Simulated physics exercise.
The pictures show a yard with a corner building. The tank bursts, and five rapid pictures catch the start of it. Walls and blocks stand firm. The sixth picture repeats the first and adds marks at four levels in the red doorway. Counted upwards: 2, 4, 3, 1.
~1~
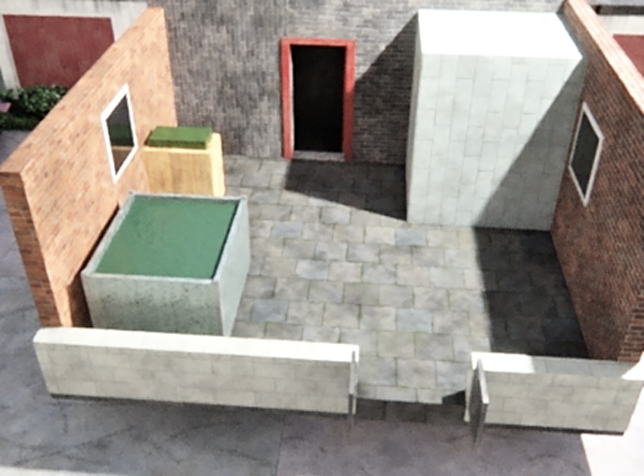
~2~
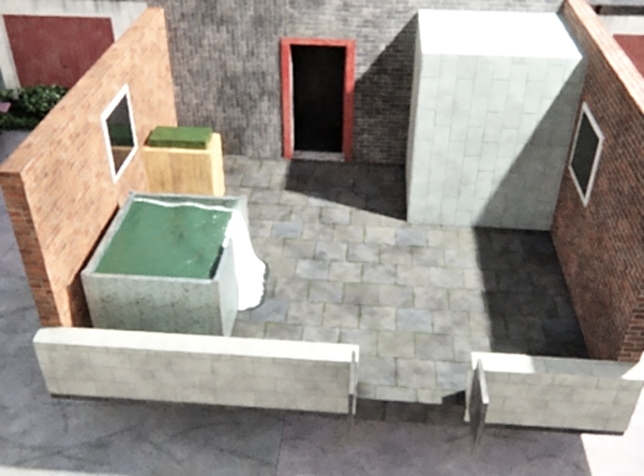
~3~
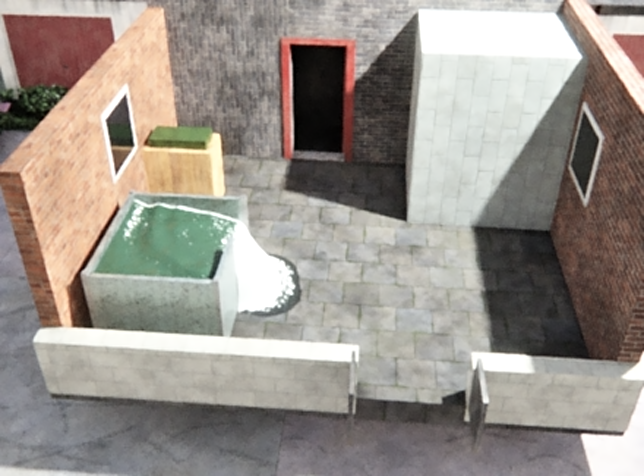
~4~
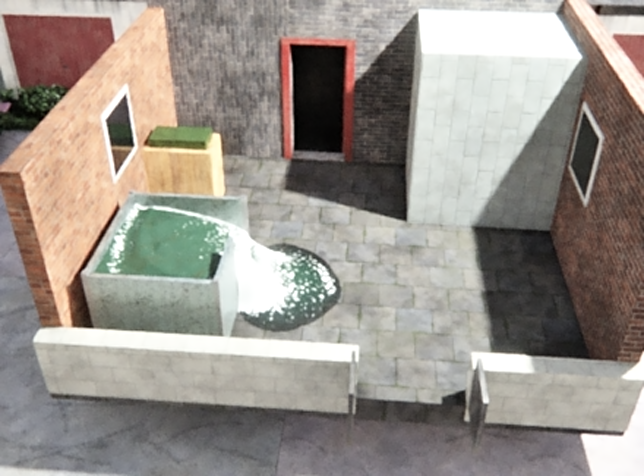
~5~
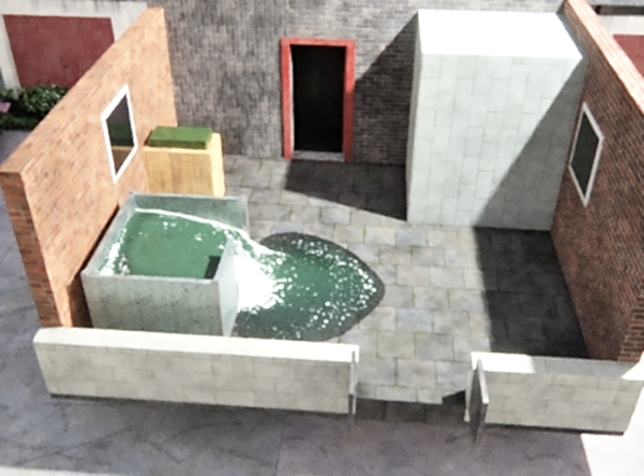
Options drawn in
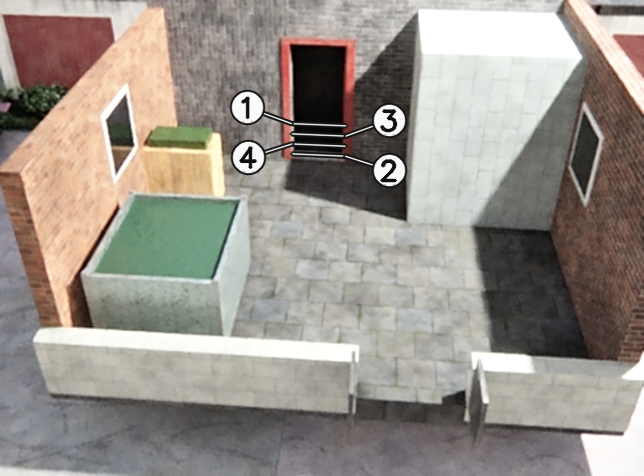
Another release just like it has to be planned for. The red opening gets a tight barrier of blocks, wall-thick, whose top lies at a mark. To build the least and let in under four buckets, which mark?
Choose 2.
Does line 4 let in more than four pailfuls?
No.
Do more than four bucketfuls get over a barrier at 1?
No, that is safe.
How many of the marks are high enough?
All of the four.
On the marked copy, 1 at (318, 124); 2 at (318, 155); 3 at (318, 134); 4 at (318, 145); from the bottom up 2, 4, 3, 1.
For line 1, nothing gets over.
For line 2, nothing gets over.
For line 3, nothing gets over.
For line 4, nothing gets over.
